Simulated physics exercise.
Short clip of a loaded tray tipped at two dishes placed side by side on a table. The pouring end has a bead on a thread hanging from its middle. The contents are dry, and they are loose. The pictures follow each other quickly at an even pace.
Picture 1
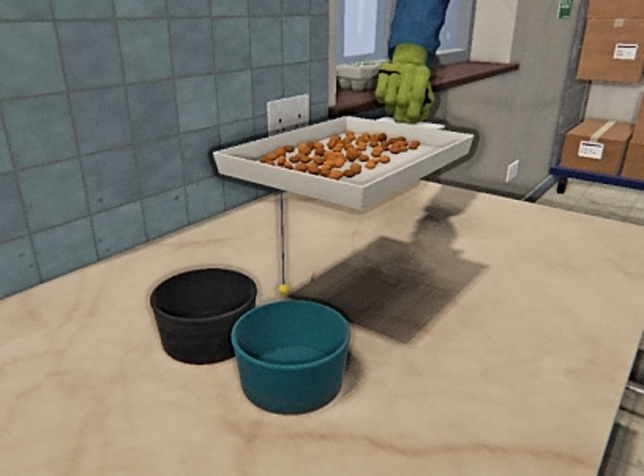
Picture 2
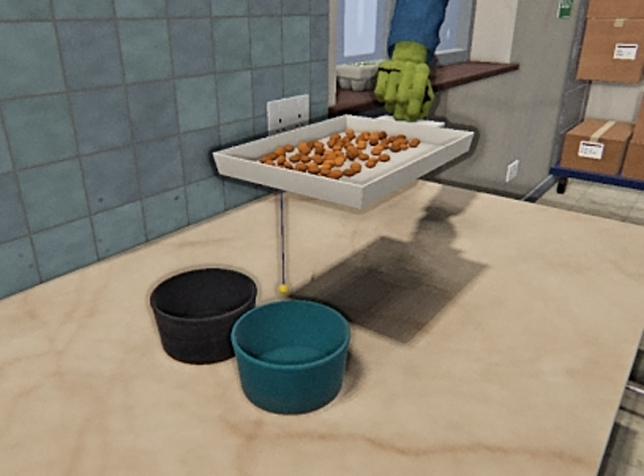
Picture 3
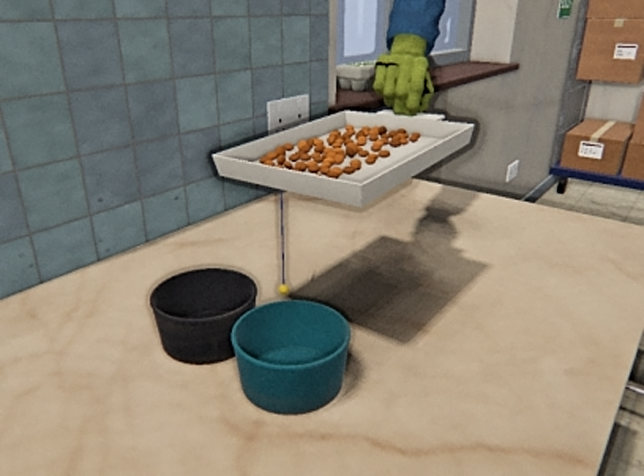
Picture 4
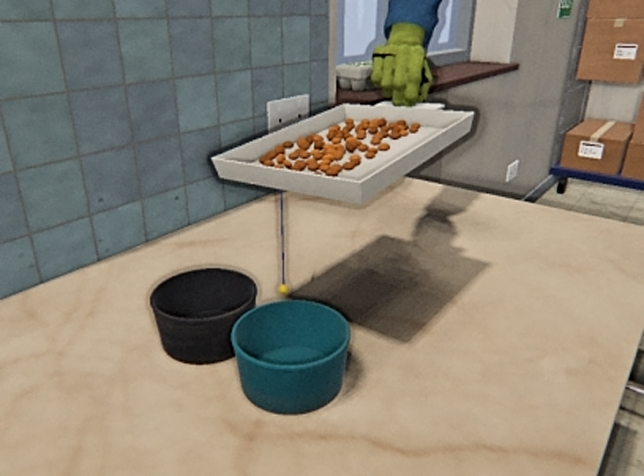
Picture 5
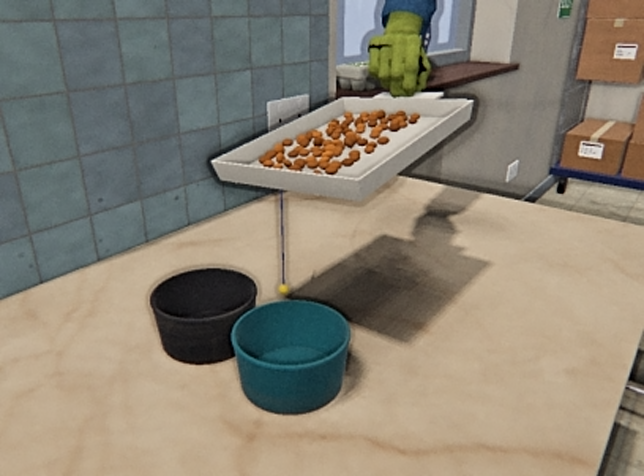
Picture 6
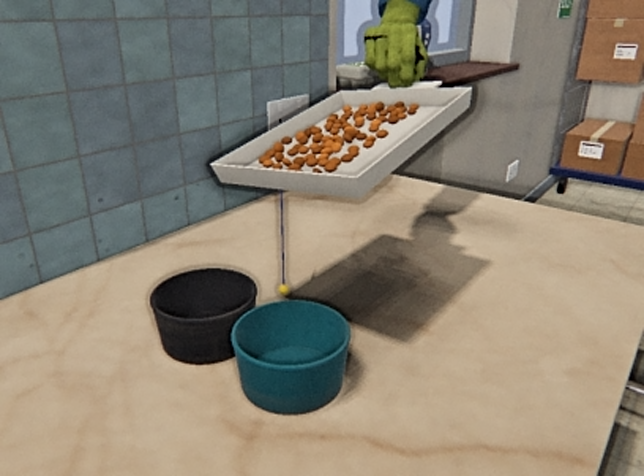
At first, a gloved green hand holds a white tray of small orange-brown pieces nearly level above a black dish and a teal dish on a table. The hand then slowly raises the far end, and the tray gradually tilts a little toward its near left corner, the pieces staying bunched together.
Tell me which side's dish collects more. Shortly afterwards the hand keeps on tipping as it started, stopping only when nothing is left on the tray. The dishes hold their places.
I expect the left-side dish to gain more.
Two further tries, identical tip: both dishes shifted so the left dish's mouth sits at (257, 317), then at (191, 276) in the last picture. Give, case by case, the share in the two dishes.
About 0 in a hundred, then about 80 in a hundred.
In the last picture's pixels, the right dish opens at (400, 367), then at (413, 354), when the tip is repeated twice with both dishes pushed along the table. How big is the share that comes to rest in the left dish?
0 and 0 in a hundred.
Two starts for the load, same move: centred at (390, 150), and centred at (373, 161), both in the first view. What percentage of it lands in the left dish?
Close to 100 per cent, followed by close to 90 per cent.
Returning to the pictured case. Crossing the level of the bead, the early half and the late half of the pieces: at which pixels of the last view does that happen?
Half one: (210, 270), half two: (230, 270).
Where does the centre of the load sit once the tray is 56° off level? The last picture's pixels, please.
Near (272, 138).
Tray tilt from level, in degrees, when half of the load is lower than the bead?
Roughly 95 degrees of turn.
Soon, tray tipped steeply; all on the tray.
A while on, tray tipped right over; about a third on the tray; about a third in the left dish; about a quarter in the air.
Towards the end, tray tipped past a quarter turn; nearly all in the left dish; a stray few outside both.
Finally, tray tipped past a quarter turn; none in the right dish; nearly all in the left dish; a stray few outside both.
